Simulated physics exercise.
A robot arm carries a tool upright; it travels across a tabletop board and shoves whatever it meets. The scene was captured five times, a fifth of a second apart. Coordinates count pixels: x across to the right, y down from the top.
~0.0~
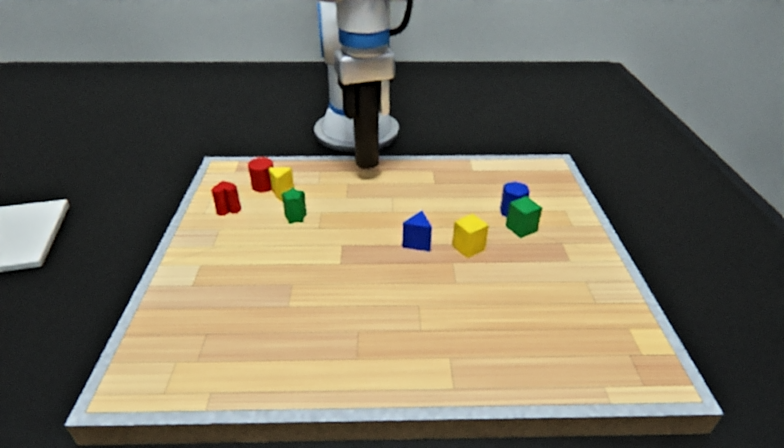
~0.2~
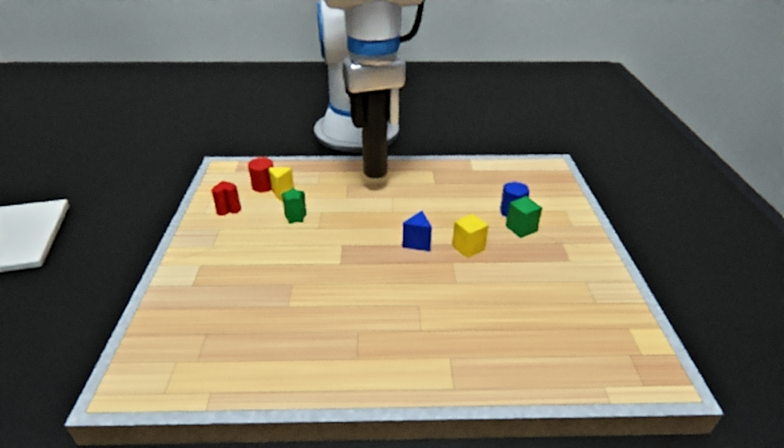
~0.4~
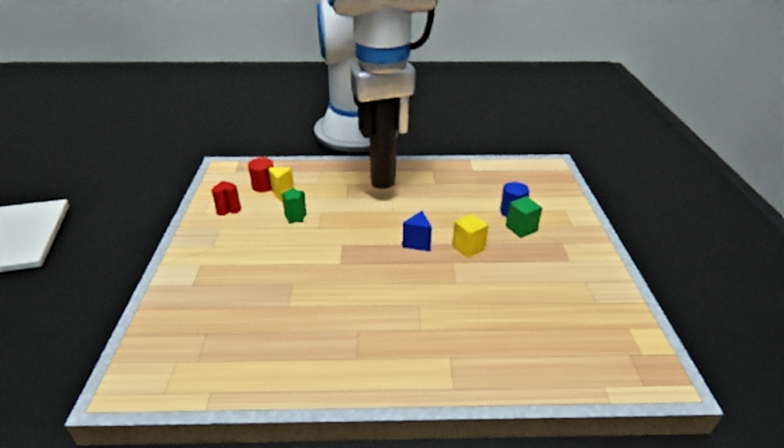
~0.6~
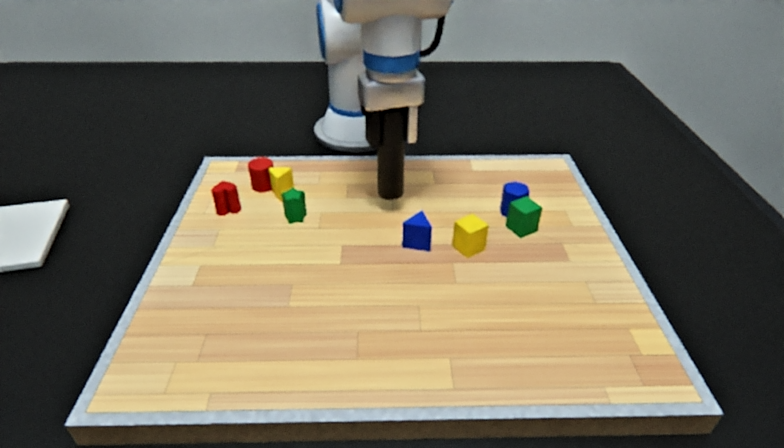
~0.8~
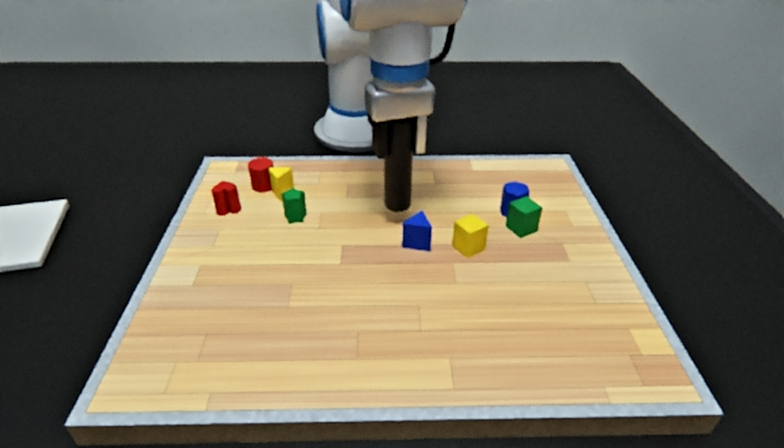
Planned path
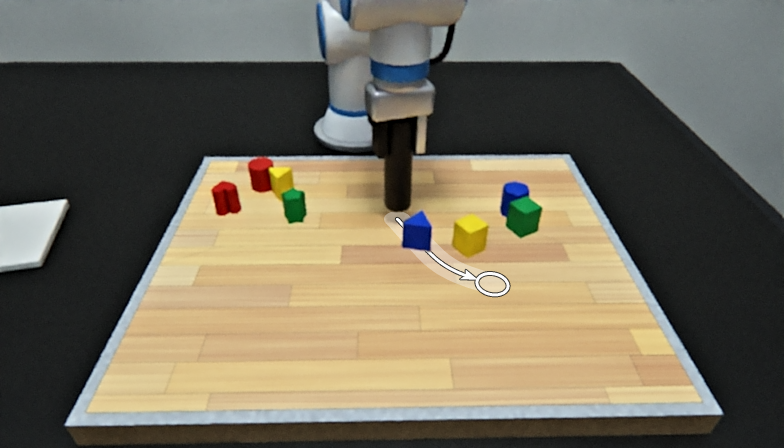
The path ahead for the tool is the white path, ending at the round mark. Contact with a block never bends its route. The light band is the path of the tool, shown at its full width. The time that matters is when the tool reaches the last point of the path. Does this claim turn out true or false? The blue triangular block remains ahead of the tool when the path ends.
That statement is not accurate.
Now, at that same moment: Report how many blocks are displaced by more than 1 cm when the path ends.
One block, no more.
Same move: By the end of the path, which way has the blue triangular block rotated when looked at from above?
My answer: Clockwise.
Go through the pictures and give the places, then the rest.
In the first picture, tip of the tool at (367, 164), middles of tops, blue triangular block at (419, 220), yellow square at (472, 223).
In the second picture, tool at (375, 173), nothing pushed.
In the third picture, tool at (383, 183), nothing pushed.
In the fourth picture, tool at (390, 194), nothing pushed.
In the fifth picture, tool at (398, 205), blue triangular block at (419, 220), yellow square at (472, 223).
The line goes from (397, 219) by way of (420, 242) and (448, 267) to (492, 284).
One third of the way, tool at (421, 229); blue triangular block at (428, 232), turned 35° clockwise.
Two thirds of the way, tool at (449, 253); blue triangular block at (450, 258), turned 60° clockwise.
At the end, tool at (495, 270); blue triangular block at (454, 263), turned 80° clockwise; yellow square unmoved.
